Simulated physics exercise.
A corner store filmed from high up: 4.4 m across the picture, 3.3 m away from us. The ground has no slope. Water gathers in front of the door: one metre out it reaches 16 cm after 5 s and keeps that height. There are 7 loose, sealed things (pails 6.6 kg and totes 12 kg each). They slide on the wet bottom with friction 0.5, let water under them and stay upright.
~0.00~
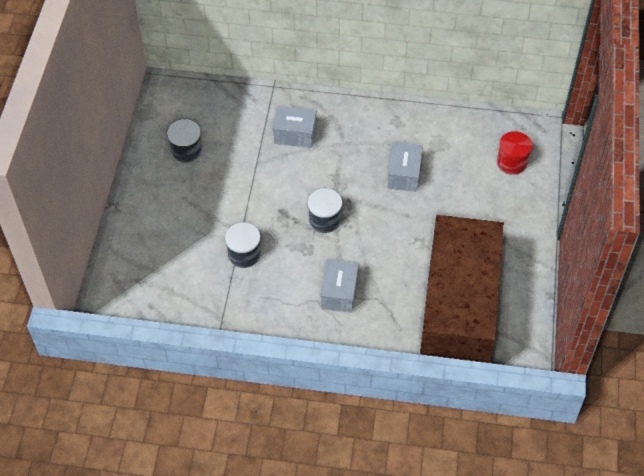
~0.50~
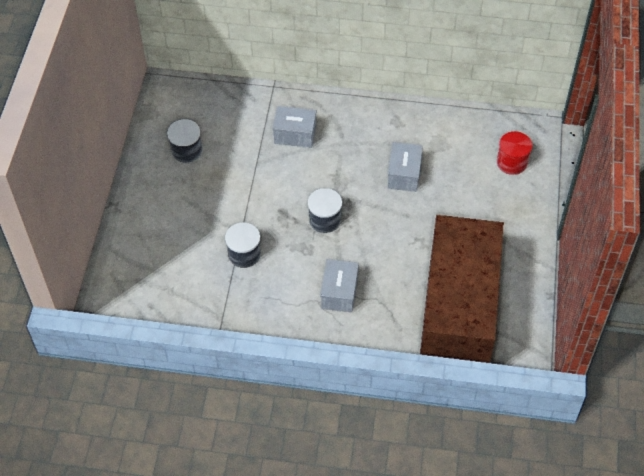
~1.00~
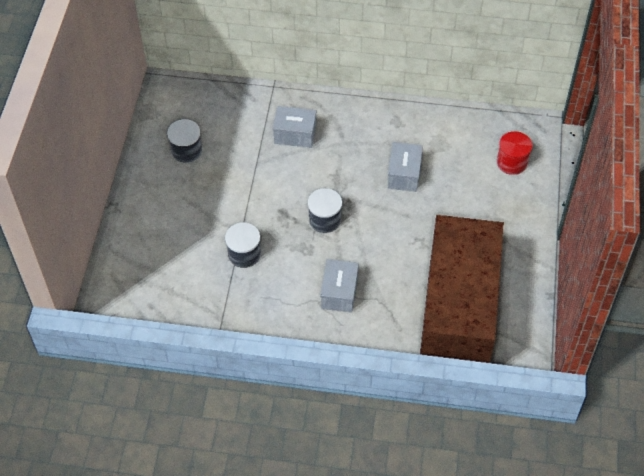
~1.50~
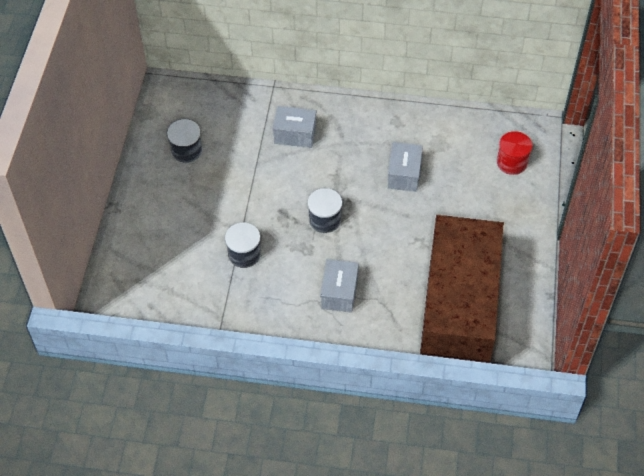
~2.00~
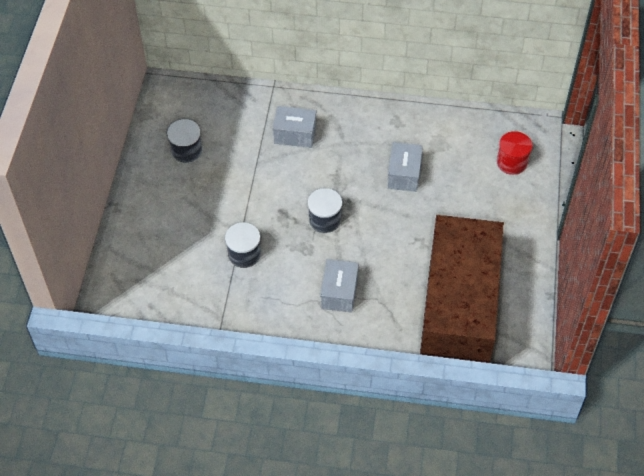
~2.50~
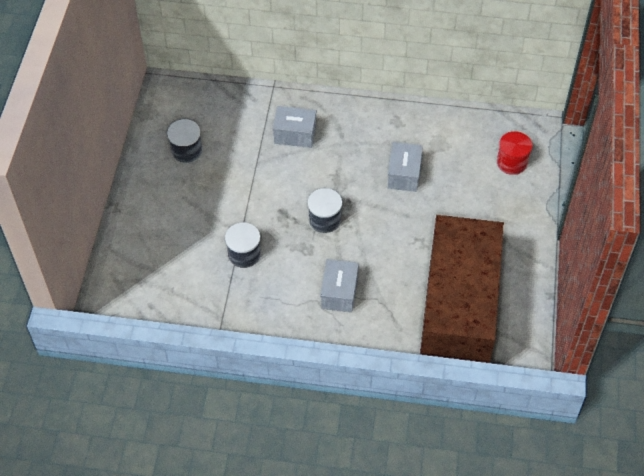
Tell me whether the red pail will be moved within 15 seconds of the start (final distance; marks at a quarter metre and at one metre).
Red pail travels far.
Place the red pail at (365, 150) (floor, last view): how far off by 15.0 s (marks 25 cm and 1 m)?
It gets carried off.
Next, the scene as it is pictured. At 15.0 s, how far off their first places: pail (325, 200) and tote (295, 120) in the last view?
In that order: 120 cm, 20 cm.
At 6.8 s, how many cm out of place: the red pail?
Roughly 100 cm by then.
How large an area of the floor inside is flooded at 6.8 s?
Some 9.0 m2.
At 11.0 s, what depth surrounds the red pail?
About 6 cm.
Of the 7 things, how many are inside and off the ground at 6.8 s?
At that moment 0.
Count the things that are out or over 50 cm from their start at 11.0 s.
1 of them.
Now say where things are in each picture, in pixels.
In the first frame, the red pail at (516, 144) rests on the ground; water covers 0.0 m2; 0 of 7 have shifted.
In the second frame, the red pail at (516, 144) rests on the ground; 0.0 m2 under water; 0 of 7 have shifted.
In the third frame, the red pail at (516, 144) rests on the ground; water covers 0.0 m2; 0 of 7 have shifted.
In the fourth frame, the red pail at (516, 144) rests on the ground; water covers 0.0 m2; 0 of 7 have shifted.
In the fifth frame, the red pail at (516, 144), on the bottom; water covers 0.0 m2; 0 of 7 have shifted.
In the sixth frame, the red pail at (516, 144), on the bottom; water covers 0.0 m2; 0 of 7 have shifted.
After 3.5 s the red pail is near (516, 144), 0.0 m from its start, aground; 0 afloat.
After 6.8 s the red pail is near (423, 125), 0.9 m from its start, aground; 0 afloat.
After 11.0 s the red pail is near (305, 161), 2.1 m from its start, aground; 0 afloat.
After 15.0 s the red pail is near (210, 163), 3.0 m from its start, afloat; 7 afloat.
